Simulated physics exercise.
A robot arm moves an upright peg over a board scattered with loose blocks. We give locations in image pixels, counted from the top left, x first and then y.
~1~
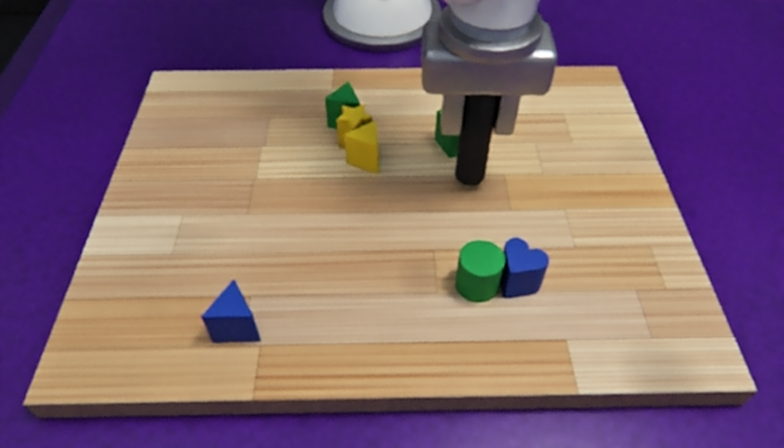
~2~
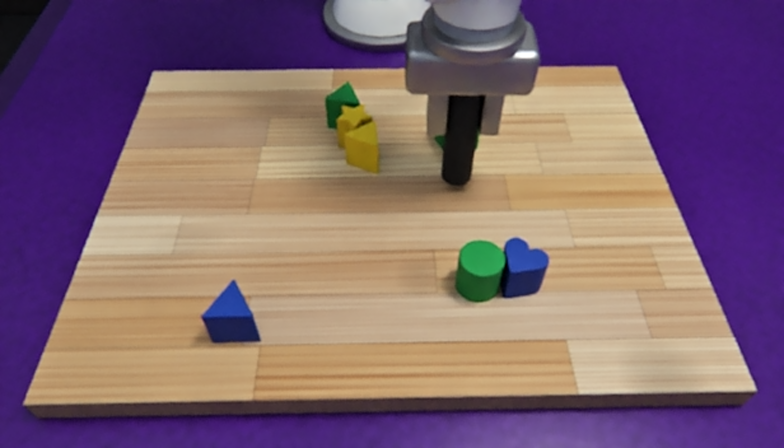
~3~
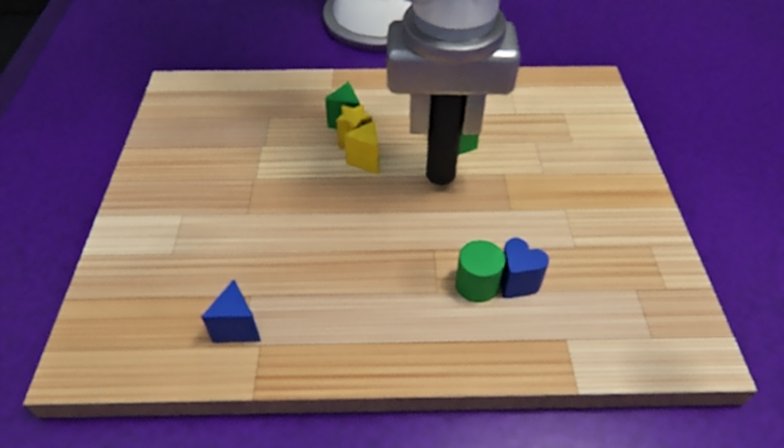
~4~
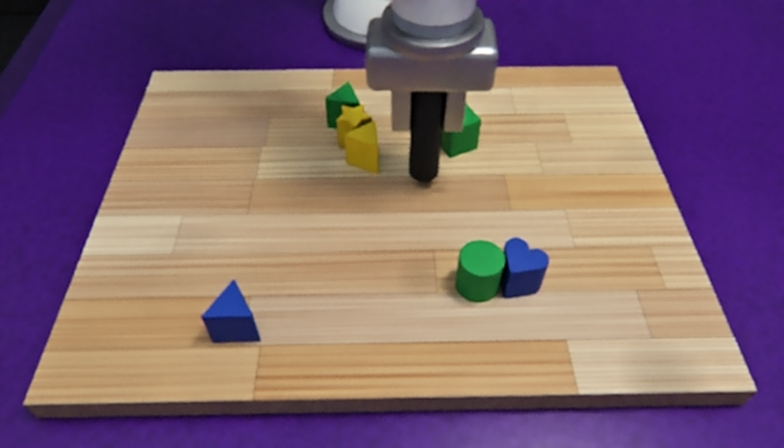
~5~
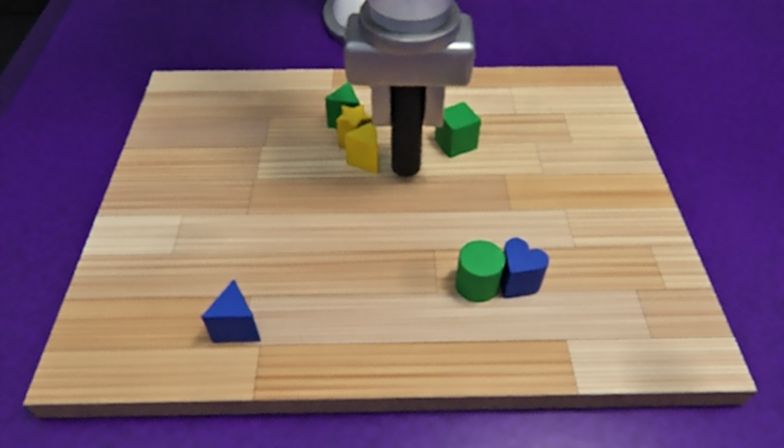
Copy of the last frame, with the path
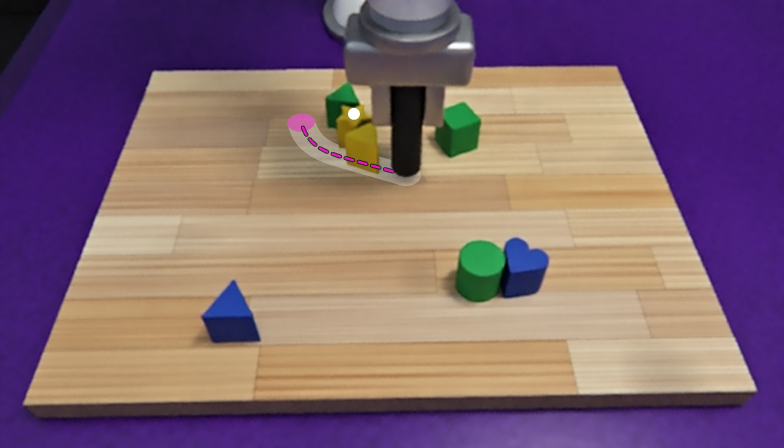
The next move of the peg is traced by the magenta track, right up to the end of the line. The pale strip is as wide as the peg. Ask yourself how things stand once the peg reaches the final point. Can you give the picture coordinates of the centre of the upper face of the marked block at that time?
It is at (319, 84).
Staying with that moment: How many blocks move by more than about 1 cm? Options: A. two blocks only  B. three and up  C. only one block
Option B.
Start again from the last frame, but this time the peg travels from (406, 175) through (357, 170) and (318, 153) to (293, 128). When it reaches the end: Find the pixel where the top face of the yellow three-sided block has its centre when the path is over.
Put as a pixel place, it's (291, 83).
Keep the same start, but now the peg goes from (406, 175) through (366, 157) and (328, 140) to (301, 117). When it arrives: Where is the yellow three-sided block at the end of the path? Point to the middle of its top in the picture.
About (312, 127).
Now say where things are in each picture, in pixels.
In the first picture, tip of the peg at (470, 175), middles of tops, green three-sided block at (344, 94), yellow star block at (354, 114), yellow three-sided block at (366, 133), green square piece hidden.
In the second picture, peg at (456, 175), nothing pushed.
In the third picture, peg at (441, 175), nothing pushed.
In the fourth picture, peg at (424, 172), nothing pushed.
In the fifth picture, peg at (406, 167), green three-sided block at (344, 94), yellow star block at (354, 114), yellow three-sided block at (366, 133), green square piece at (459, 115).
The line goes from (406, 175) over (362, 163) and (320, 148) to (301, 122); the dot is on the yellow star block.
On the path given first. One third of the way, peg at (360, 154); green three-sided block at (345, 91); yellow star block at (345, 111), turned 45° clockwise; yellow three-sided block at (334, 128), turned 25° clockwise.
Two thirds of the way, peg at (319, 140); green three-sided block at (348, 86); yellow star block at (327, 100), turned 110° clockwise; yellow three-sided block at (290, 118).
At the end, peg at (300, 114); green three-sided block at (351, 84), turned 35° clockwise; yellow star block at (319, 84), turned 170° clockwise; yellow three-sided block at (278, 114), turned 20° anticlockwise; green square piece unmoved.
